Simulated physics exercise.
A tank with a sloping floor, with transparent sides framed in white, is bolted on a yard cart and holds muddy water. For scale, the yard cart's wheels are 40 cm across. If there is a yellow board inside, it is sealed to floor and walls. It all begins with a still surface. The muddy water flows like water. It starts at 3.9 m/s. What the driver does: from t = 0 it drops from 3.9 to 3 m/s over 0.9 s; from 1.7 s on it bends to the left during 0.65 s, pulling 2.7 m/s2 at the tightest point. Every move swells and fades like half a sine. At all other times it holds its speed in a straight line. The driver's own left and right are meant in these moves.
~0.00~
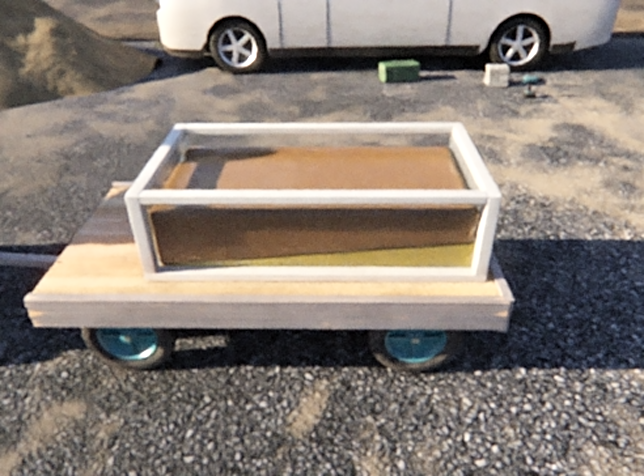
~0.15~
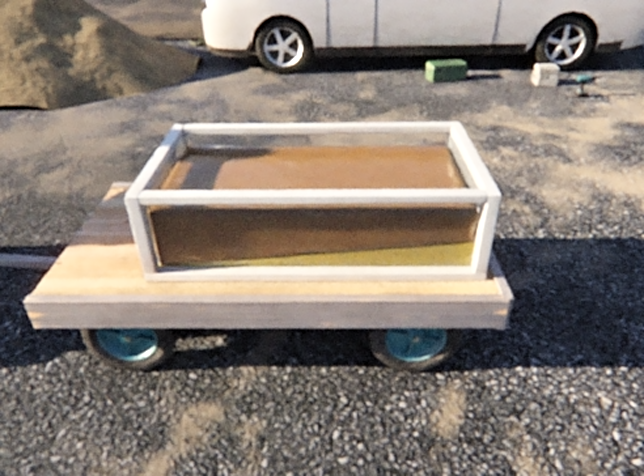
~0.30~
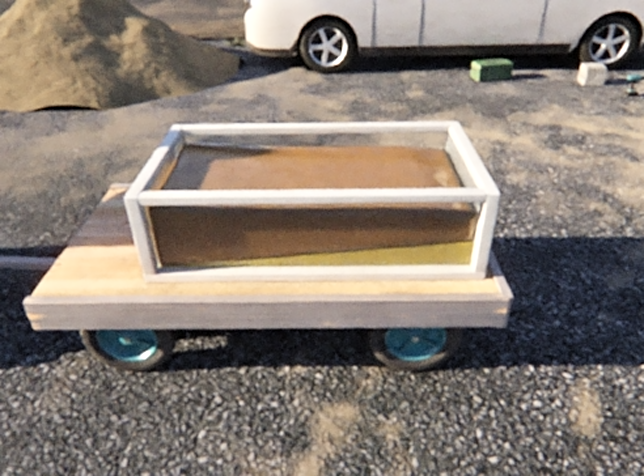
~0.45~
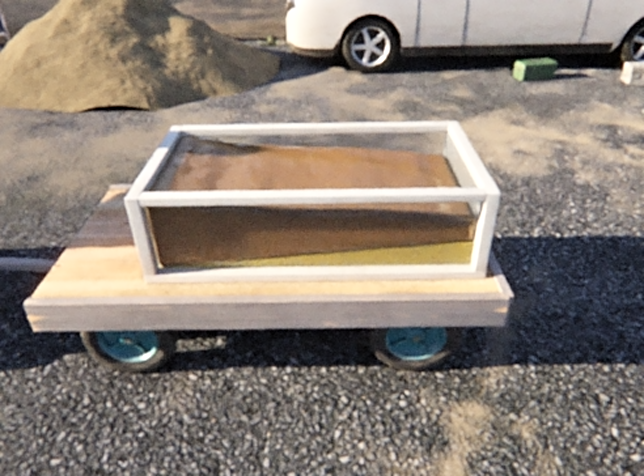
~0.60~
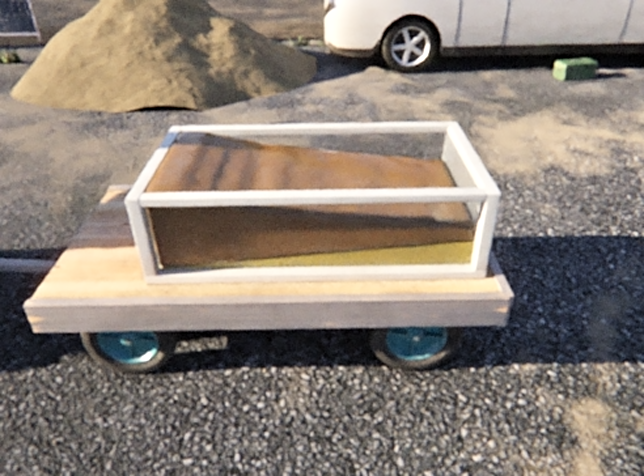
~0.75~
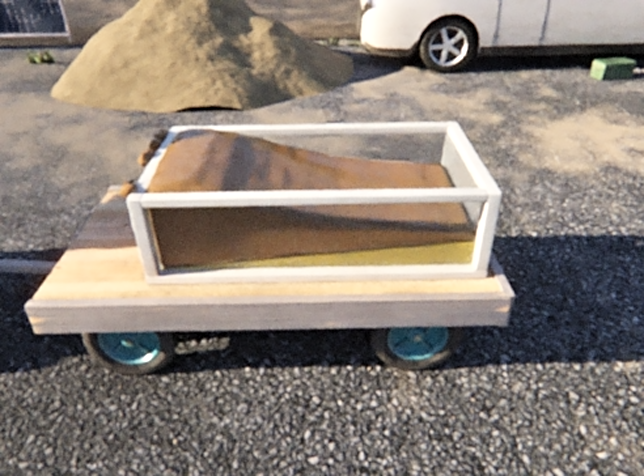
The clip shows a white-framed clear tank of brown muddy water on a wooden cart as the background van and sand pile shift rightward; the level water surface gradually tilts, rising at the left and sinking at the right.
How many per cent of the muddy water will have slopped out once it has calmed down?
Some 17 per cent goes overboard.
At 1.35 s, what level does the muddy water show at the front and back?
Front 26 cm, back 22 cm.
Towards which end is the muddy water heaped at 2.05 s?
At the back.
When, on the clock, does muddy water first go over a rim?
At about 0.9 s.
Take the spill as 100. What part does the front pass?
Some 10 per cent of it.
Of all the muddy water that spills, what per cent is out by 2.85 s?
About 70 per cent.
After 1.35 s the surface is 26 cm up at the front and 22 cm at the back; 2 per cent is out, over the front, a little elsewhere.
After 2.05 s the surface is 22 cm up at the front and 31 cm at the back; 5 per cent is out, over the back and the front, a little elsewhere.
After 2.85 s the surface is 32 cm up at the front and 22 cm at the back; 11 per cent is out, over the far side and the back, a little elsewhere.
After 5.34 s 17 per cent is out, over the near side and the far side, a little elsewhere, 31 of 182 litres.
